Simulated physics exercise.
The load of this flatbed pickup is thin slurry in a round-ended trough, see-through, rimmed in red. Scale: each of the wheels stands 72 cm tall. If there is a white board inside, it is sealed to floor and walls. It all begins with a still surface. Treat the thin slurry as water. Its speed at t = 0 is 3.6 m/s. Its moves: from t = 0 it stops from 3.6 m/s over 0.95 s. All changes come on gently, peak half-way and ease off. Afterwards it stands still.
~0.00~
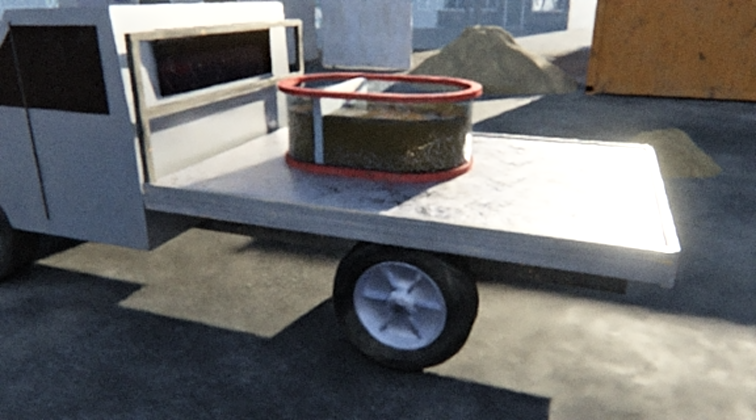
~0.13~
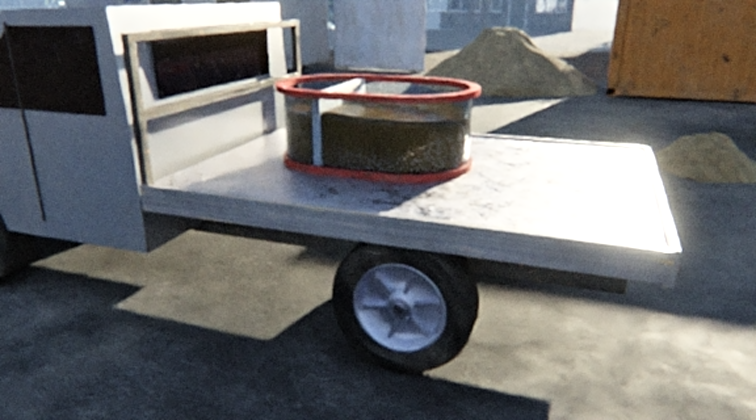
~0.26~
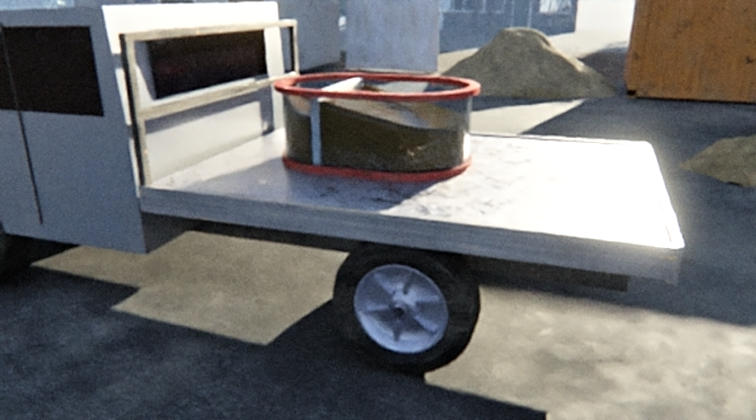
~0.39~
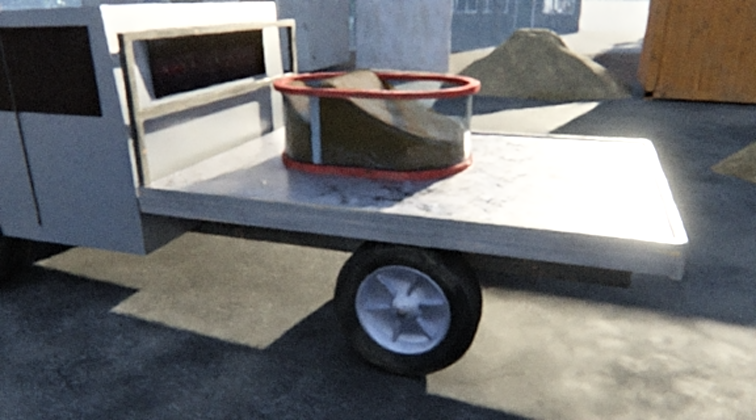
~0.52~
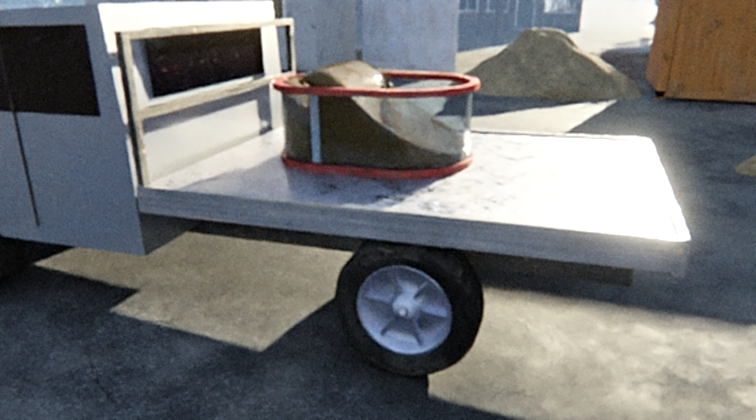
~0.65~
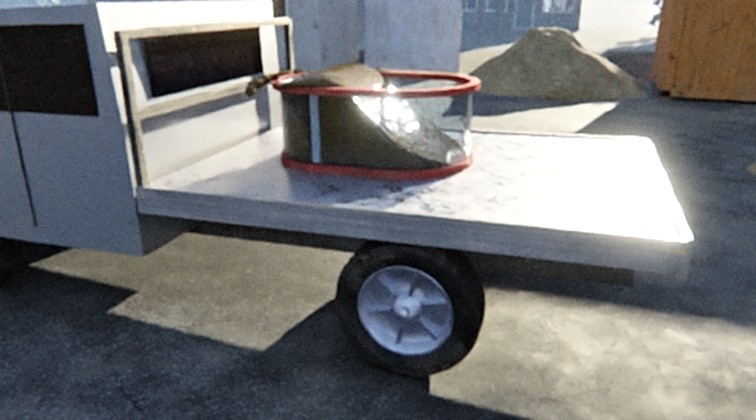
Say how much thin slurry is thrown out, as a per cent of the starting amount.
About 5 per cent.
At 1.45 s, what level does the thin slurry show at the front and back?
Front 40 cm, back 38 cm.
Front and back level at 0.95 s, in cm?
About 36 cm in front and 2 cm behind.
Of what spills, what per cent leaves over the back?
About 20 per cent.
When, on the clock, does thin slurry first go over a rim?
At about 0.9 s.
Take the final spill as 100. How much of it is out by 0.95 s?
Some 50 per cent by then.
By 0.95 s the surface is 37 cm up at the front and 3 cm at the back; 2 per cent is out, over the front.
By 1.45 s the surface is 41 cm up at the front and 38 cm at the back; 3 per cent is out, over the front.
By 1.95 s the surface is 41 cm up at the front and 13 cm at the back; 5 per cent is out, mostly over the front, some over the back.
By 3.93 s 5 per cent is out, mostly over the front, some over the back, 9 of 184 litres.
